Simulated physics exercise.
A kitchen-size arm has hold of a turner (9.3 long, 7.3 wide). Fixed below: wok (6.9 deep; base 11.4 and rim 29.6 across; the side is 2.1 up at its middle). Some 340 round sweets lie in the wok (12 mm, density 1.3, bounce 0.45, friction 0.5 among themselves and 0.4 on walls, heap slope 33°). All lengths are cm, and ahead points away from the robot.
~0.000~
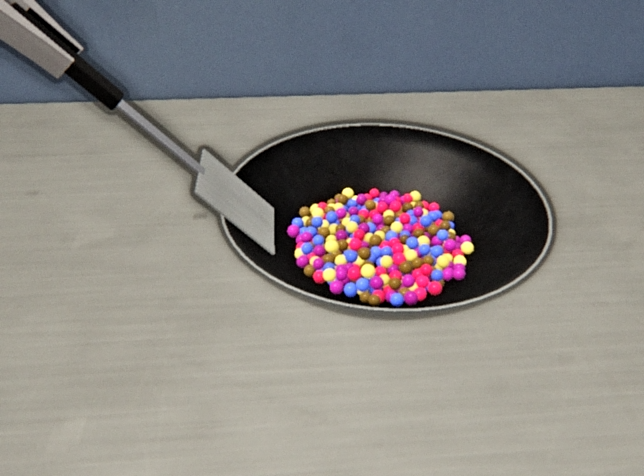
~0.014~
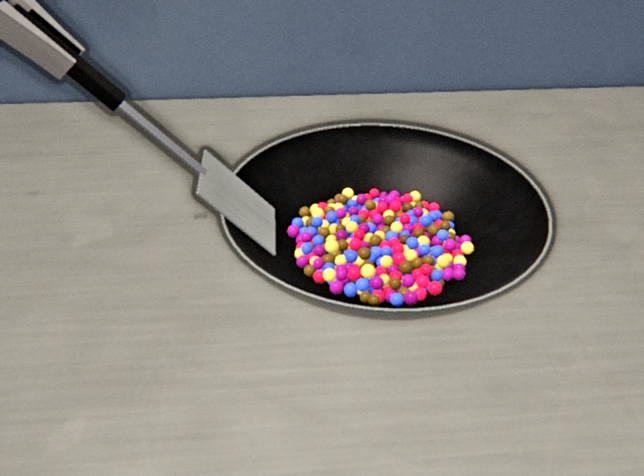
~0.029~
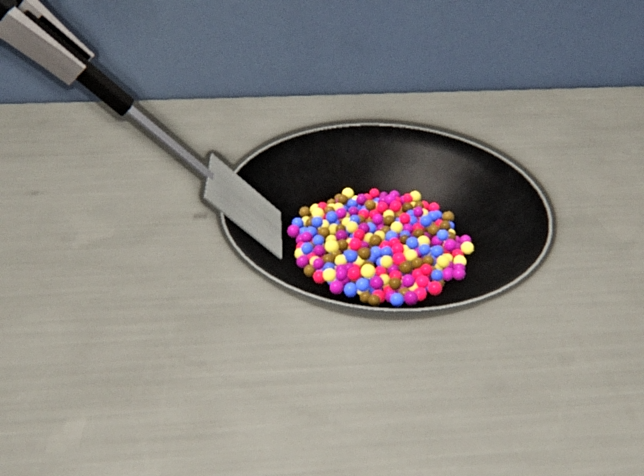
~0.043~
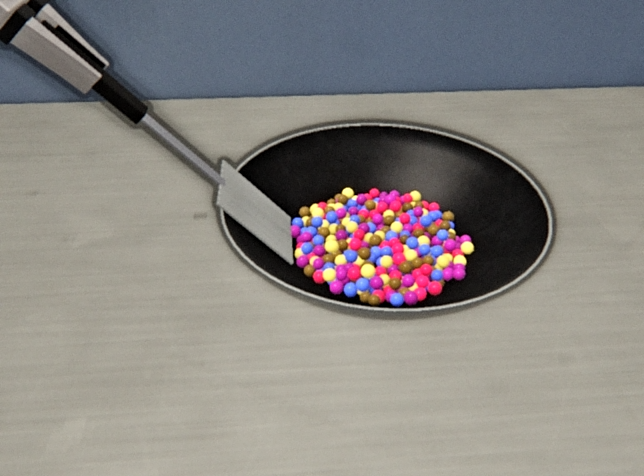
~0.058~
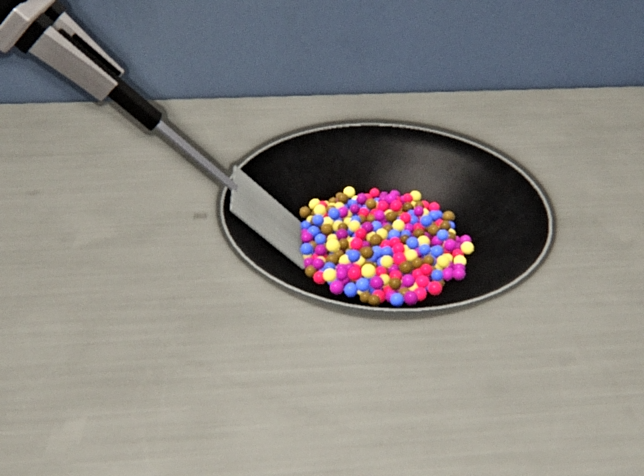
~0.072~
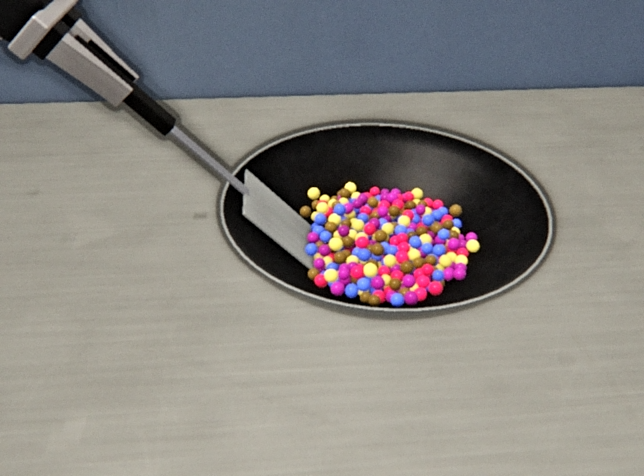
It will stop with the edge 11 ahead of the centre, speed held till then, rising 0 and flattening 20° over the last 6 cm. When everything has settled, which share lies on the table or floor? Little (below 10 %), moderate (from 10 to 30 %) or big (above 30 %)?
Answer: Moderate; from 10 to 30 % of the round sweets finish on the table or floor.
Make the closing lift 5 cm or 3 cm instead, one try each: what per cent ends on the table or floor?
About 20 and 25 per cent.
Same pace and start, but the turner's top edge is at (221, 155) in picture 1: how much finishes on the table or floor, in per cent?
About 20 per cent.
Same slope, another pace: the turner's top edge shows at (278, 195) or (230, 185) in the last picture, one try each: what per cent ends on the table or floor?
Some 45 and 5 per cent.
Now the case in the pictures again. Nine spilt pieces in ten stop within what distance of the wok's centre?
Roughly 30 cm.
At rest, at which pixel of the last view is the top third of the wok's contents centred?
Near (480, 213).
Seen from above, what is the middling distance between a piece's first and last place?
Some 4 cm.
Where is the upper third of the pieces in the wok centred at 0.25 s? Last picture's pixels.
Near (474, 211).
After 0.16 s, sloping 49°, highest piece 5 above the table; 338 in the wok.
After 0.25 s, sloping 45°, highest piece 7 above the table; 338 in the wok.
After 0.50 s, sloping 29°, highest piece 8 above the table; 283 in the wok, 50 on the table or floor, 5 on the blade or in flight.
After 1.55 s, sloping 29°, highest piece 7 above the table; 283 in the wok, 55 on the table or floor.
In the end, 283 in the wok, 55 on the table or floor. That is 16 % on the table or floor.
